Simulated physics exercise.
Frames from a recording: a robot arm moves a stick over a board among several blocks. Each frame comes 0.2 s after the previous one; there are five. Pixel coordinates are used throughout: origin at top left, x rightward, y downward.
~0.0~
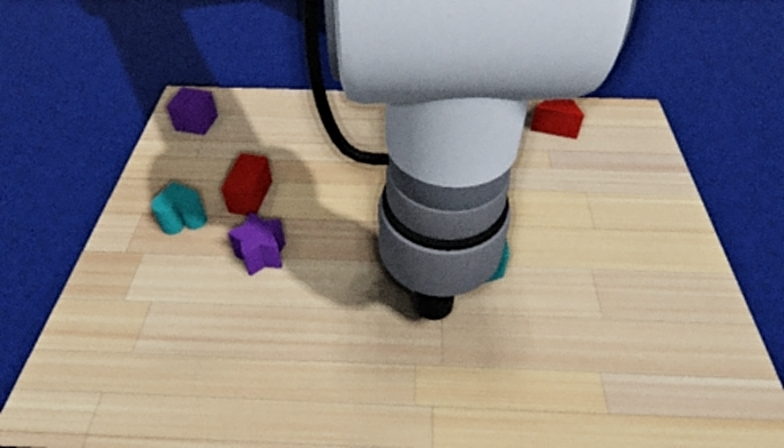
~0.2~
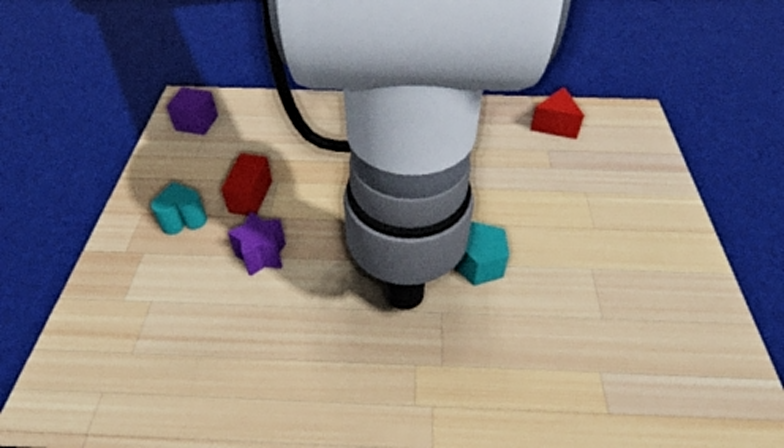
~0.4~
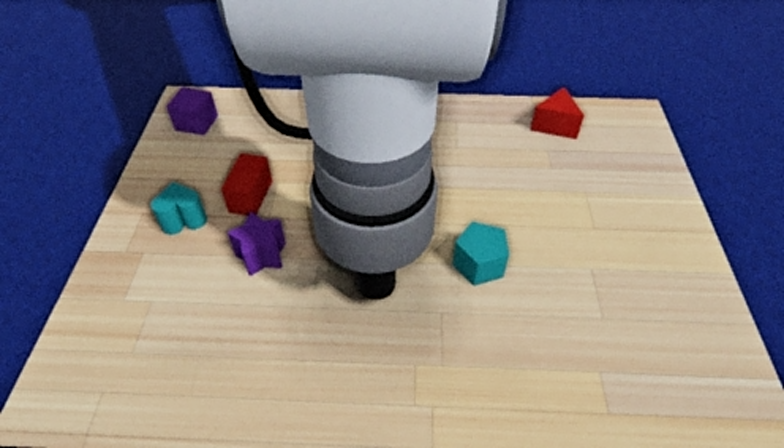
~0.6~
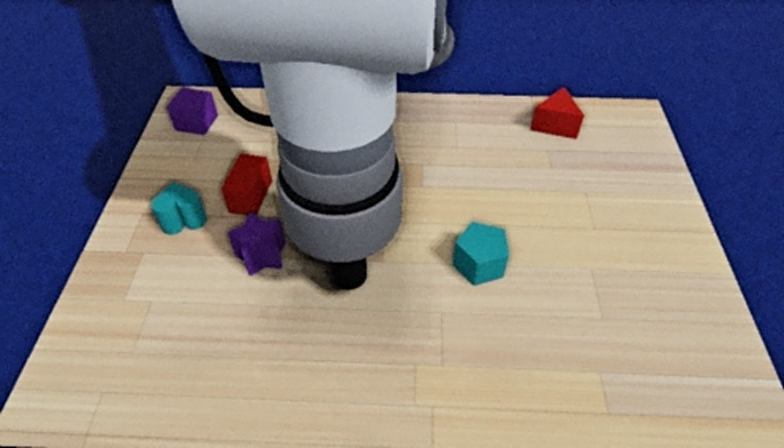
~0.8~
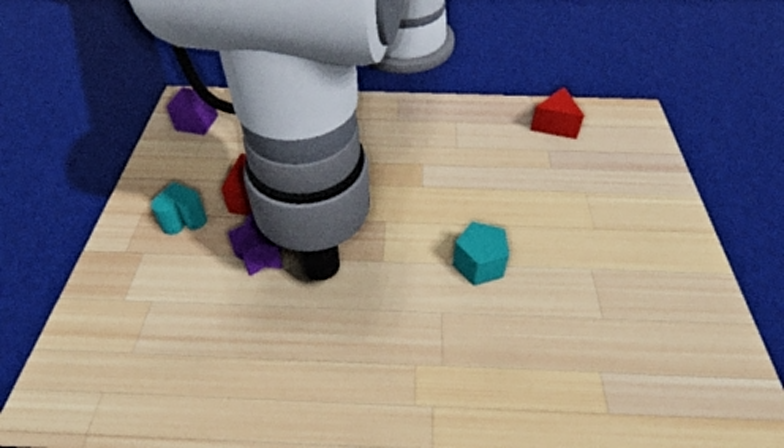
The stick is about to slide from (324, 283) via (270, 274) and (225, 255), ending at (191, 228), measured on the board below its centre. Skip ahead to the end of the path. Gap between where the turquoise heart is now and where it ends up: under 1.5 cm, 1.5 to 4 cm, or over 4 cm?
Shift of 1.5 to 4 cm.
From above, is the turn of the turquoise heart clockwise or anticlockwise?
Viewed from above: Anti-clockwise.
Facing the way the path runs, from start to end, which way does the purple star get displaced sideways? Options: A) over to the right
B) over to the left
Choice A: Over to the right.
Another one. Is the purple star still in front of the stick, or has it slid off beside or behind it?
Looking at the end of the path, the purple star has slipped free of the stick.
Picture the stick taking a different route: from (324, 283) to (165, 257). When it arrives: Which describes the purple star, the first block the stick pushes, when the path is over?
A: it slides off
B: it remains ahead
The correct letter is A.
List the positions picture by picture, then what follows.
The first frame shows tip of the stick (434, 304), middles of tops, turquoise heart (174, 197), red oblong (245, 172), purple star (256, 232).
The second frame shows stick (405, 295), nothing pushed.
The third frame shows stick (377, 285), nothing pushed.
The fourth frame shows stick (349, 276), nothing pushed.
The fifth frame shows stick (322, 266), turquoise heart (174, 197), red oblong partly hidden, purple star (256, 232).
The first path, step by step. One third of the way, stick (266, 257); purple star (240, 223), turned 15° clockwise.
Two thirds of the way, stick (218, 238); purple star (218, 203), turned 75° clockwise.
At the end, stick (184, 211); turquoise heart (164, 185), turned 45° anticlockwise; red oblong (249, 166); purple star (206, 183), turned 125° clockwise.
